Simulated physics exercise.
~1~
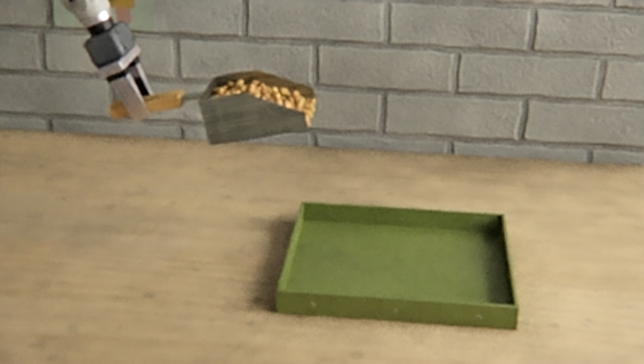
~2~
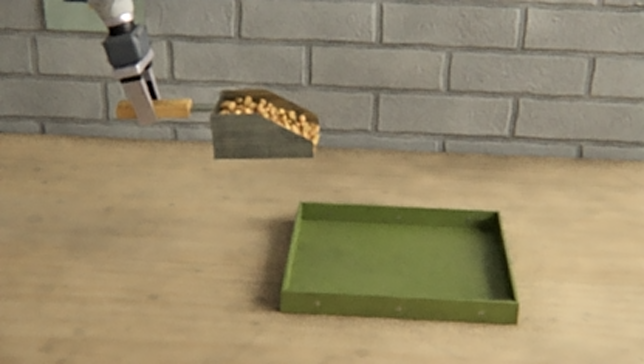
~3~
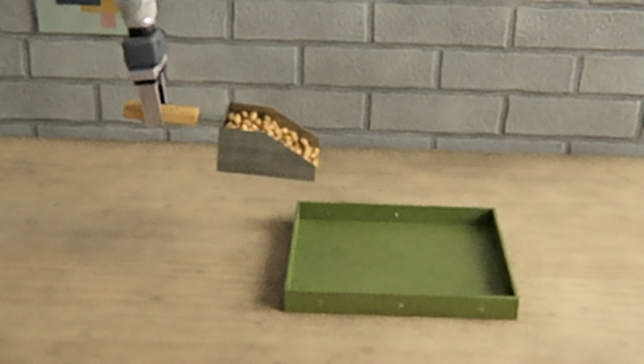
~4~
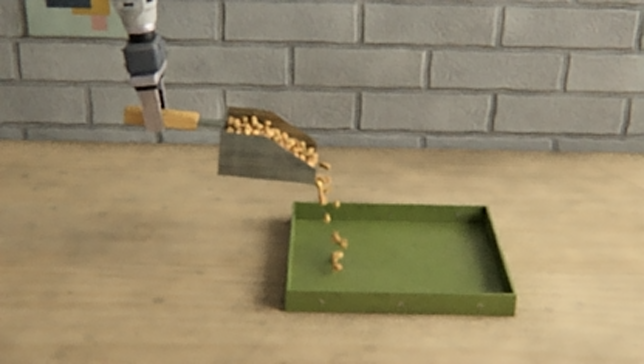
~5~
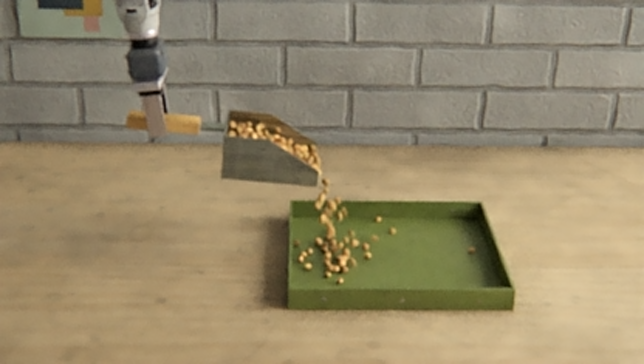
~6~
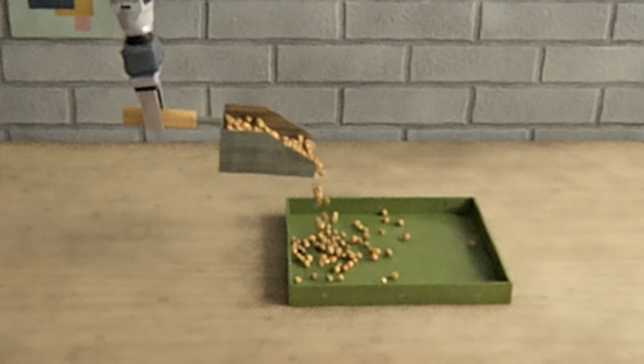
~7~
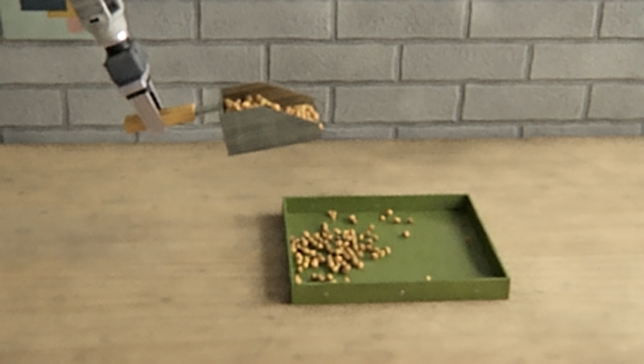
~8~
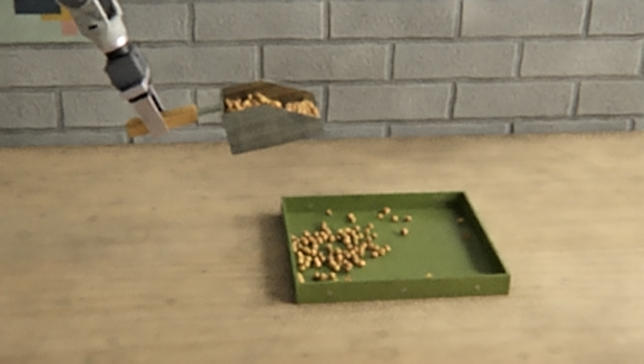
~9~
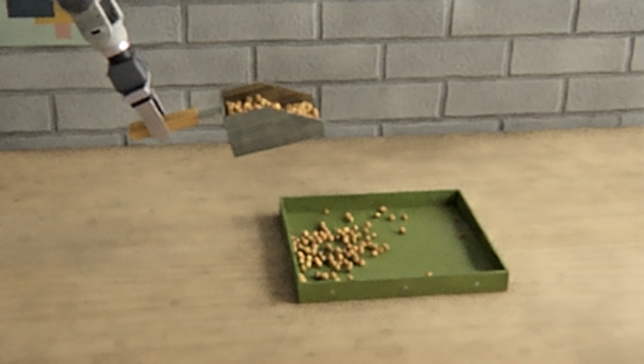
A robot arm lowers a scoop, tips some chickpeas into a green tray, then levels and lifts it.
